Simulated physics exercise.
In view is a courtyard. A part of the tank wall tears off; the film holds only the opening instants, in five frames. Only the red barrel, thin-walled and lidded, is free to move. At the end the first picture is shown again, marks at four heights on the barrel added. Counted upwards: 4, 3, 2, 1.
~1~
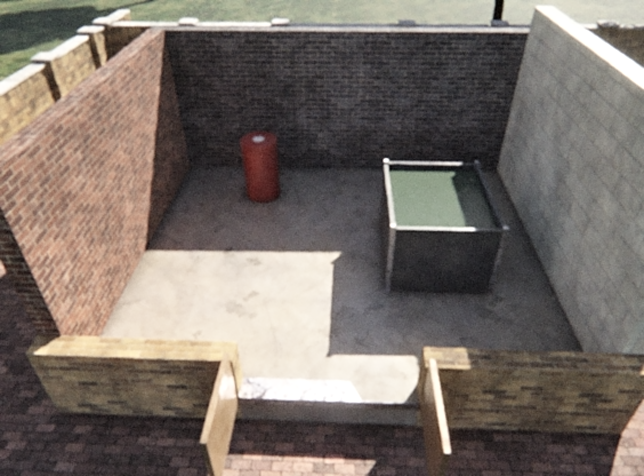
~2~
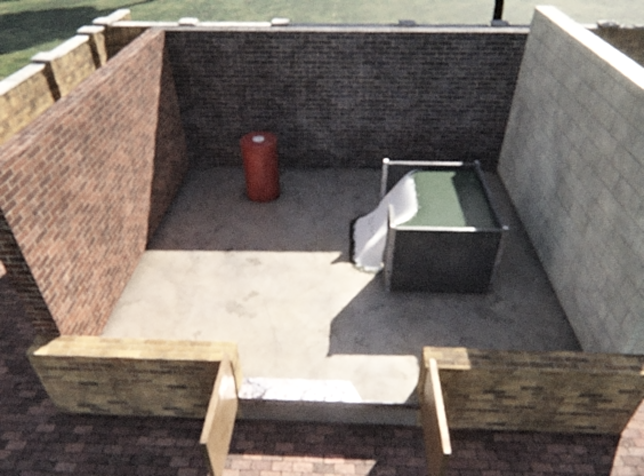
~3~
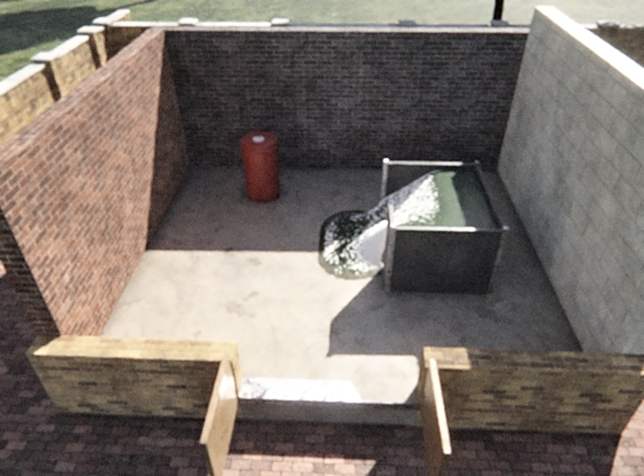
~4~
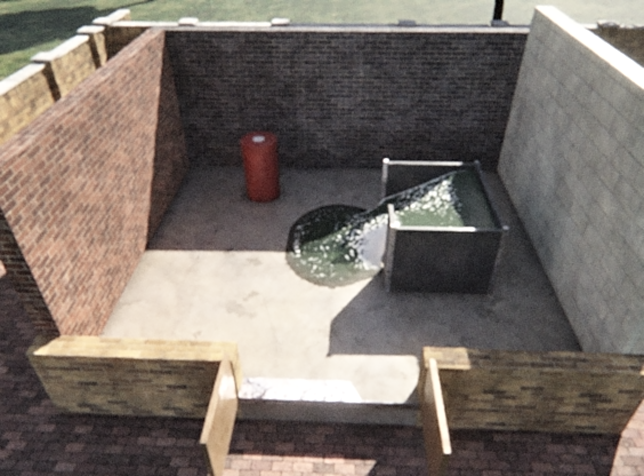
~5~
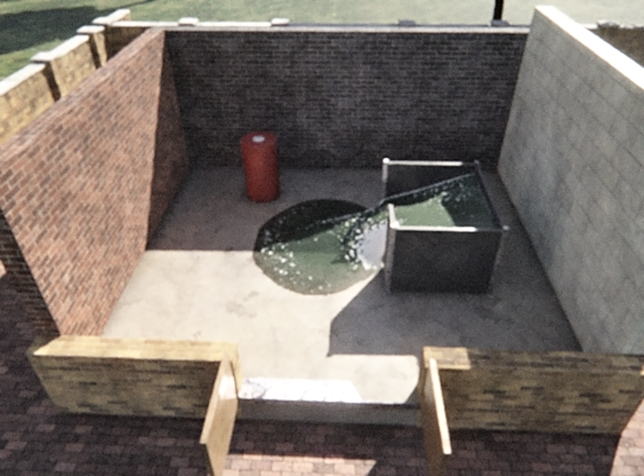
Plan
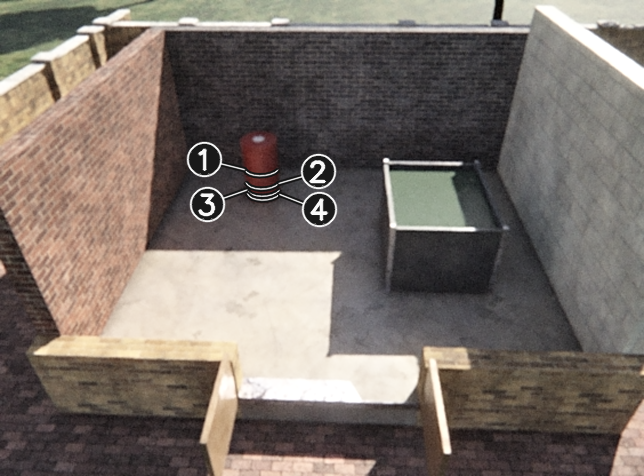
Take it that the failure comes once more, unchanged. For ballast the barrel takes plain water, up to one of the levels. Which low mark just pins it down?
Go for 1.
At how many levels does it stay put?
One of the four.
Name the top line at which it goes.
Here it is line 2.
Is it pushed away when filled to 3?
Yes, it does.
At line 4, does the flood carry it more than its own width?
Yes, clearly.
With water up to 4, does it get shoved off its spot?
Yes, it does.
On the marked copy, 1 at (259, 175); 2 at (260, 189); 3 at (261, 196); 4 at (261, 200); from the bottom up 4, 3, 2, 1.
If 1 is chosen, it does not move.
If 2 is chosen, it is pushed about its own width away.
If 3 is chosen, it is pushed about twice its own width away.
If 4 is chosen, it is pushed about twice its own width away.
